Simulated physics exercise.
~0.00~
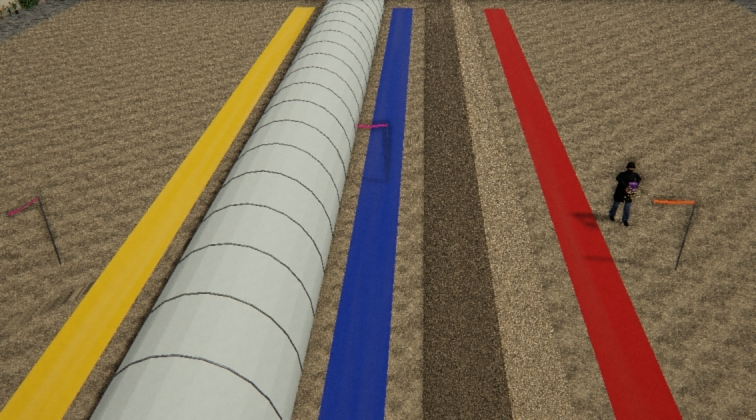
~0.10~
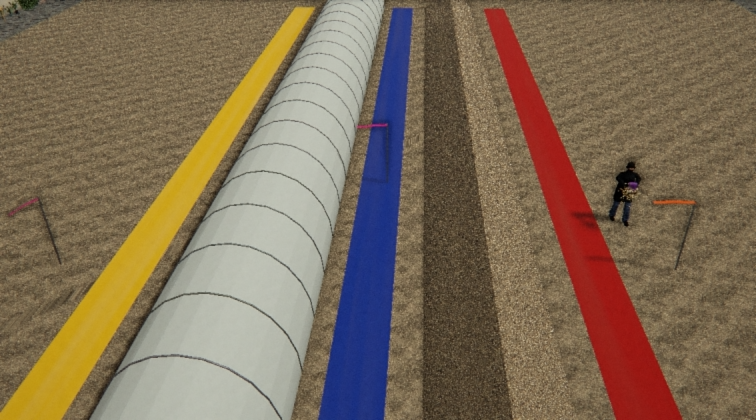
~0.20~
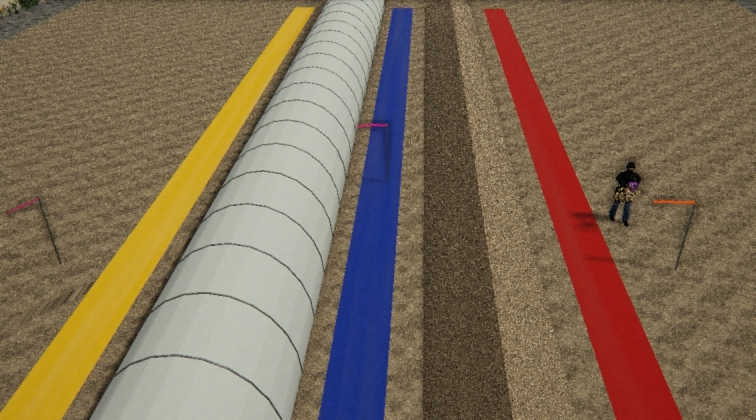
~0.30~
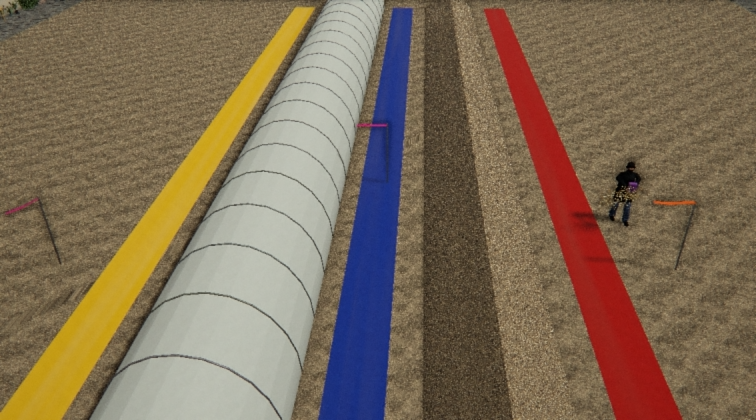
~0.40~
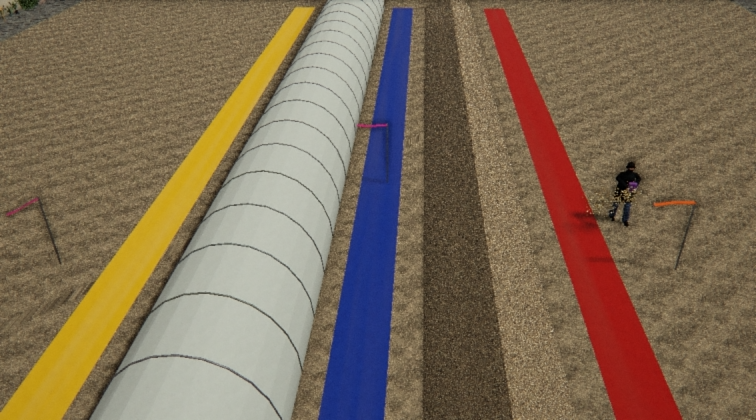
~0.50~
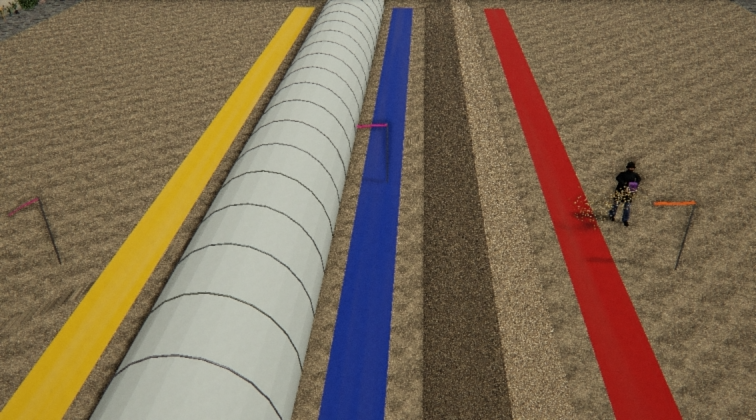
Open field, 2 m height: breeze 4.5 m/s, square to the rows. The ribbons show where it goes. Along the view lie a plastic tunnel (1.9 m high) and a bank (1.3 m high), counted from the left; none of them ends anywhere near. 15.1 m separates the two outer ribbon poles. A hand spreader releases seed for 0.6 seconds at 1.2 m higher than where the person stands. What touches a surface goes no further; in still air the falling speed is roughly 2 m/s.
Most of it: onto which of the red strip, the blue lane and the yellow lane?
Onto red.
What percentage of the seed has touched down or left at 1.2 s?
That comes to near 60 %.
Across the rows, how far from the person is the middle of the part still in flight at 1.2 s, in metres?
1.5 metres.
After 1.2 s, 61 % is no longer flying here, and 0 % lies on the yellow lane, 40 % on the red strip and 0 % on the blue lane; the middle of what still flies is 0.4 m above the low ground, near (560, 219).
After 2.0 s, 99 % is no longer flying here, and 0 % lies on the yellow lane, 51 % on the red strip and 0 % on the blue lane.
After 3.5 s, 100 % is no longer flying here, and 0 % lies on the yellow lane, 51 % on the red strip and 0 % on the blue lane.
After 8.0 s, 100 % is no longer flying here, and 0 % lies on the yellow lane, 51 % on the red strip and 0 % on the blue lane.
After 45.0 s, 100 % is no longer flying here, and 0 % lies on the yellow lane, 51 % on the red strip and 0 % on the blue lane.
